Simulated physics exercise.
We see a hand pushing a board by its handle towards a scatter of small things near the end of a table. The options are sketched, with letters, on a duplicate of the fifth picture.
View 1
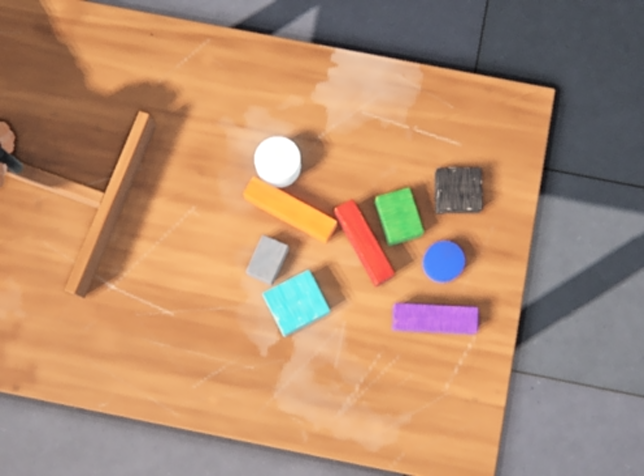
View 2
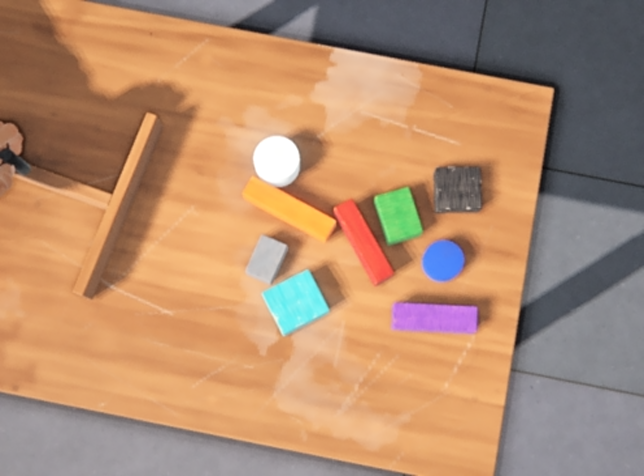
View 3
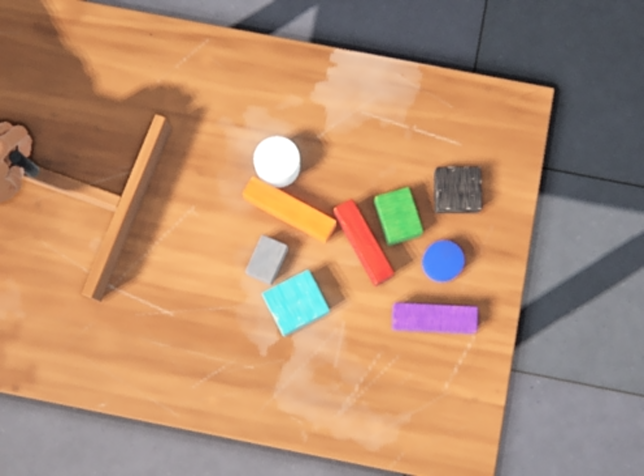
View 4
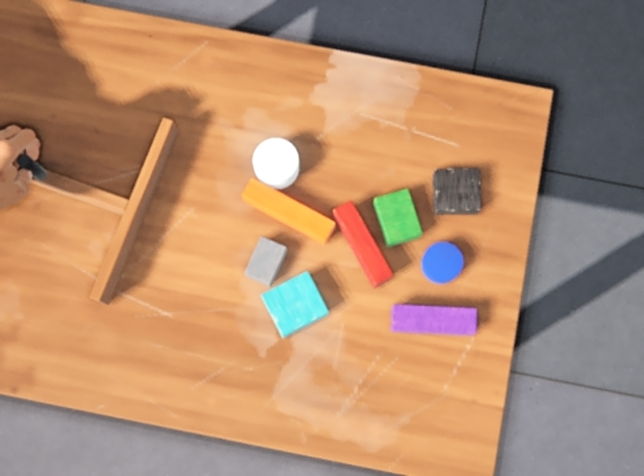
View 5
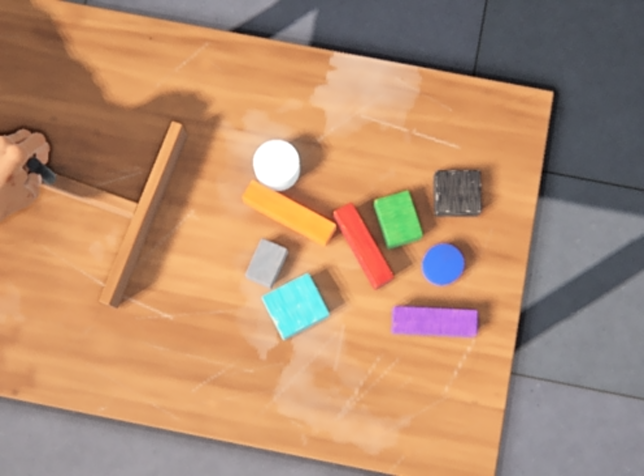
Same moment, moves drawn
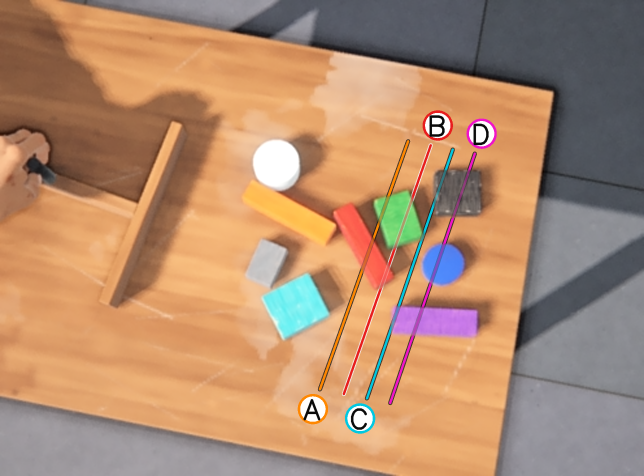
In this clip, a hand at the left of a wooden table slowly pushes a board by its handle a short way to the right, while the coloured blocks, bars and round pieces near the table's right end stay still.
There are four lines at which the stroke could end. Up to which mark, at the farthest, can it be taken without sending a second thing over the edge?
D.
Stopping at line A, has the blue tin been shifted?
Yes.
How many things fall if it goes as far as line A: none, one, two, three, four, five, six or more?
The count is none.
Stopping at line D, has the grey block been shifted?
By then, yes.
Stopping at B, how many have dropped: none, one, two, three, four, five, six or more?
By then, none.
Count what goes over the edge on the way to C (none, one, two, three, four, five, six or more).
In all, none.
On the marked copy, A at (365, 262); B at (389, 266); C at (411, 271); D at (434, 275).
With D. Early on, board (246, 231); white tin (301, 173); red bar (369, 245).
Further on, board (353, 252); black block (468, 193); blue tin (452, 276).
At the end, board (434, 267); blue tin over the edge; purple bar (509, 339); one fallen.
As for the rest, A is within the limit but short; B is within the limit but short; C is within the limit but short.
